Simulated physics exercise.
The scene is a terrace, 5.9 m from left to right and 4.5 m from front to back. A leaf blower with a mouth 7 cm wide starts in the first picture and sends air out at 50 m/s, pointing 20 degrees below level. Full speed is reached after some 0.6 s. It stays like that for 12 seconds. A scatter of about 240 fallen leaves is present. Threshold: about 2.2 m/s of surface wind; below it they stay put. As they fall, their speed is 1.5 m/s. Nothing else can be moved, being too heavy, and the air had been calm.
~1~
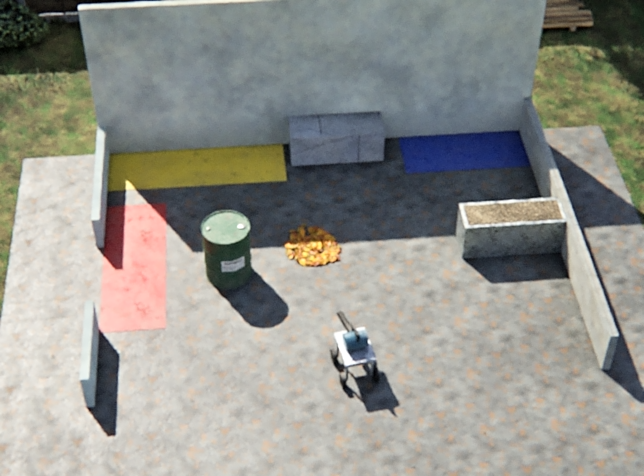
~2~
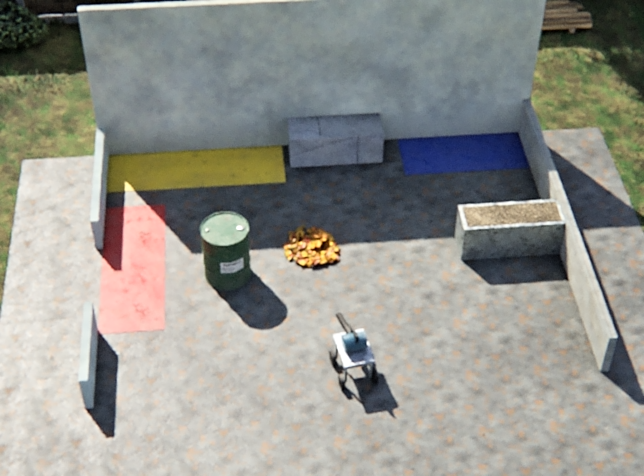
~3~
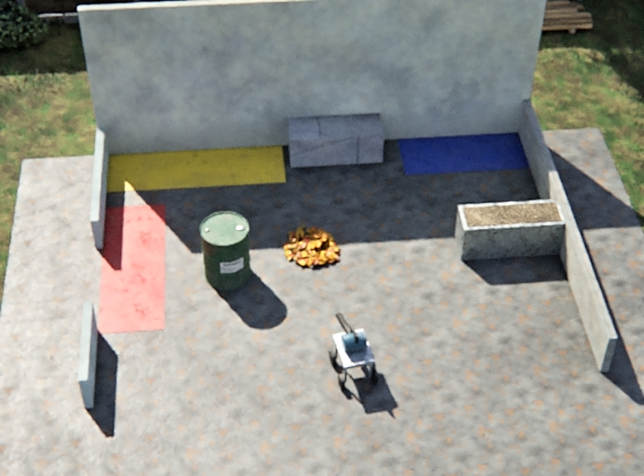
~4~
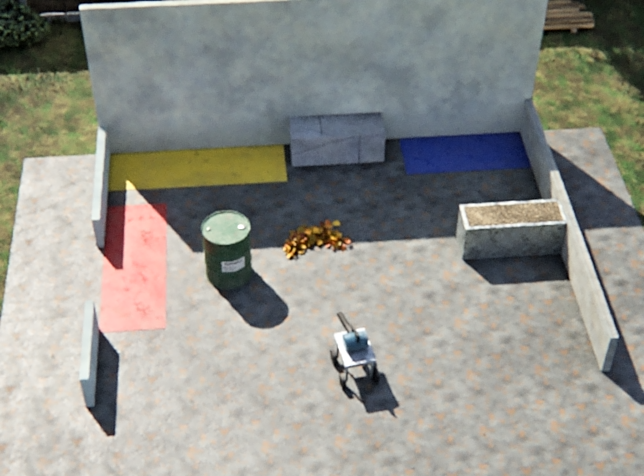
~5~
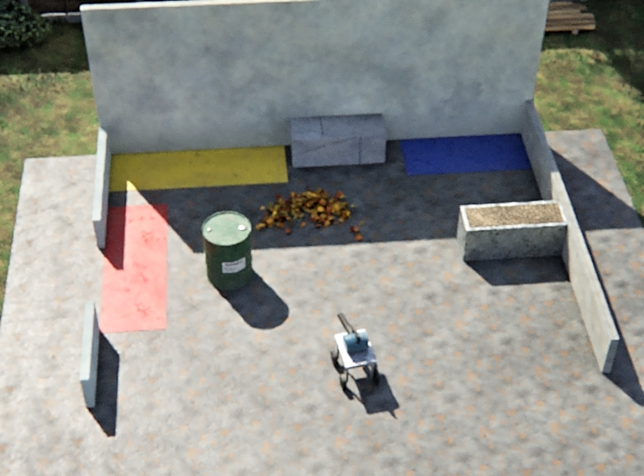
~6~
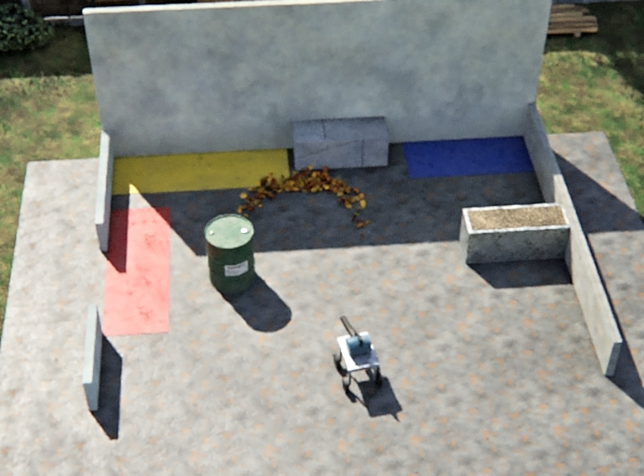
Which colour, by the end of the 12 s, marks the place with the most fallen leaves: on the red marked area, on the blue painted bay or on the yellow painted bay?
Yellow is the colour.
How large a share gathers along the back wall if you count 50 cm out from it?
Roughly 100 in a hundred.
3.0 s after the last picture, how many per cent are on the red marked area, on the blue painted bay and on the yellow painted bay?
I'd say around 0 per cent at red, 5 per cent at blue, 50 per cent at yellow.
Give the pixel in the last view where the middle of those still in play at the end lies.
Roughly at (284, 148).
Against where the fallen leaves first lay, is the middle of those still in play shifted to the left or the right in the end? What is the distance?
It drifted leftward some 0.2 m.
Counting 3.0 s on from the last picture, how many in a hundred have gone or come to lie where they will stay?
The share is roughly 30 %.
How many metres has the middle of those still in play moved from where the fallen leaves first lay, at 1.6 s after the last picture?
The middle has shifted by around 2.0 m.
Then, 1.6 s after the last picture, 48 % are on the yellow painted bay, 0 % on the red marked area and 2 % on the blue painted bay; the middle of those still in play is near (287, 154); 17 % have settled or left.
Then, 3.0 s after the last picture, 50 % are on the yellow painted bay, 0 % on the red marked area and 6 % on the blue painted bay; the middle of those still in play is near (284, 152); 26 % have settled or left.
Then, 5.8 s after the last picture, 51 % are on the yellow painted bay, 0 % on the red marked area and 14 % on the blue painted bay; the middle of those still in play is near (284, 152); 41 % have settled or left.
Then, 11.1 s after the last picture, at the end, 50 % are on the yellow painted bay, 0 % on the red marked area and 23 % on the blue painted bay; the middle of those still in play is near (284, 148).
